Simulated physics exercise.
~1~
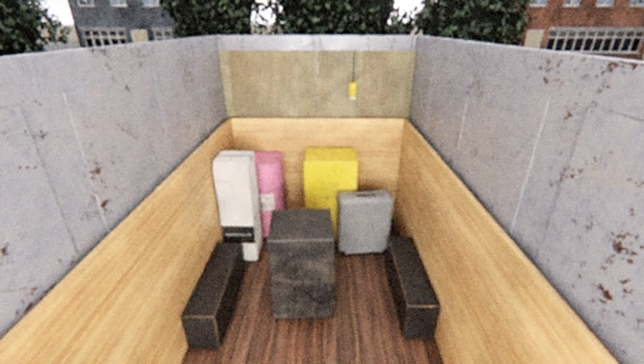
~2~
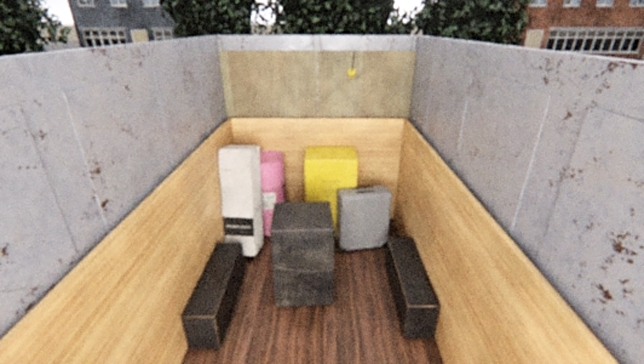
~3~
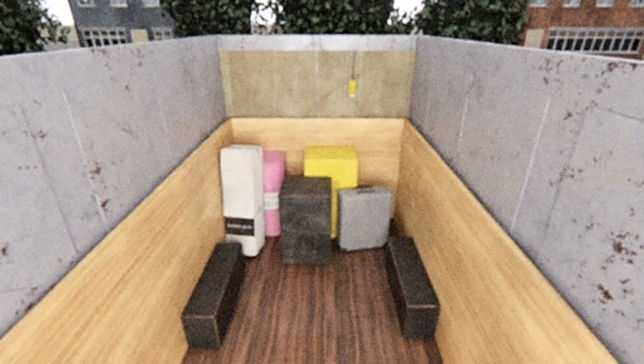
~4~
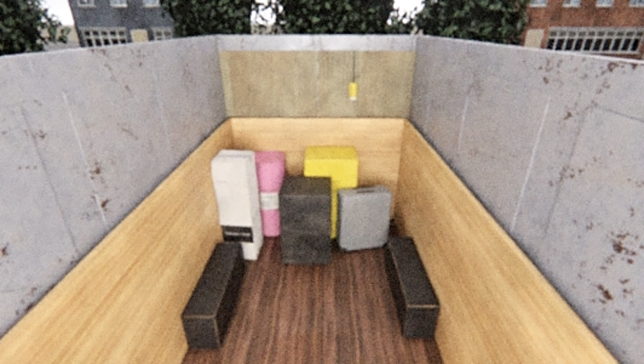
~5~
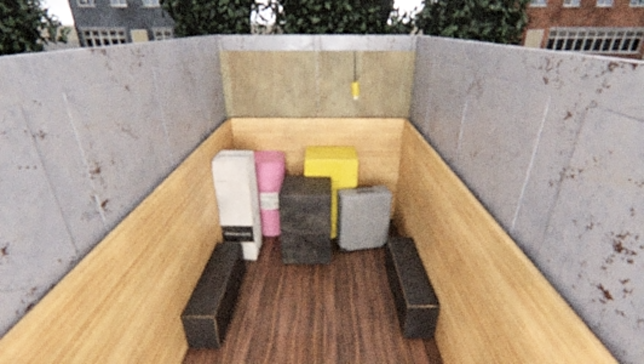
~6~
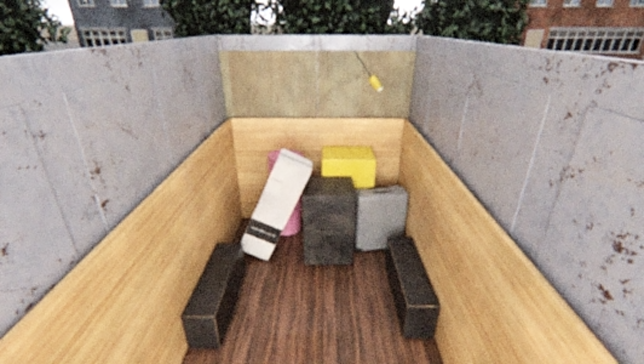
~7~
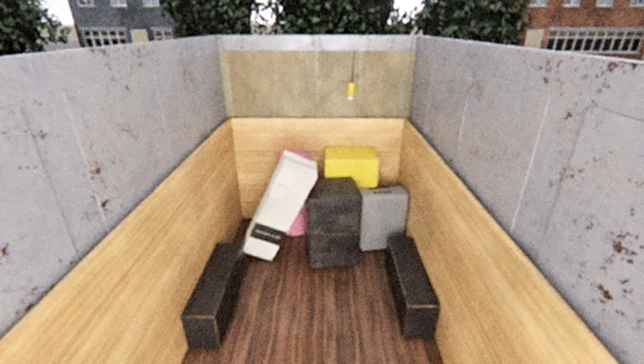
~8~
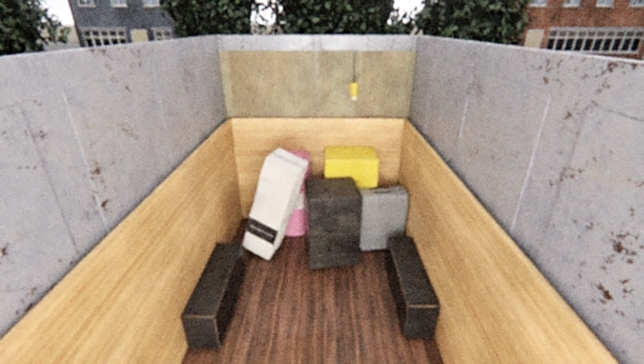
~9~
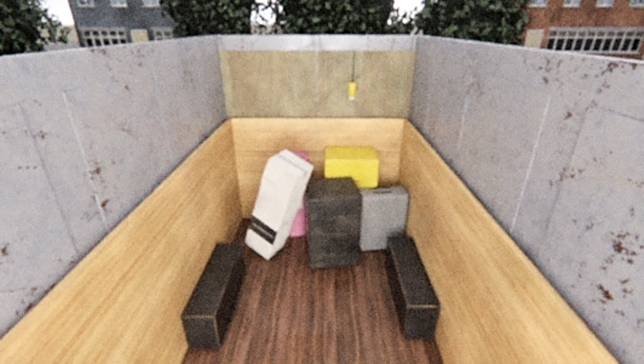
At first, a white box, a pink drum, a yellow appliance, a grey case and a black appliance stand in the wood-lined load bay of a van, between two low dark wheel boxes, with a small yellow lamp hanging ahead. The black appliance slides forwards in stages towards the others, while the white box tips slightly and settles upright again. After a still spell, the lamp swings right and the whole group shifts that way, the white box tilting hard. At the end, the lamp hangs straight, the white box still leans right, and the others stand bunched together.
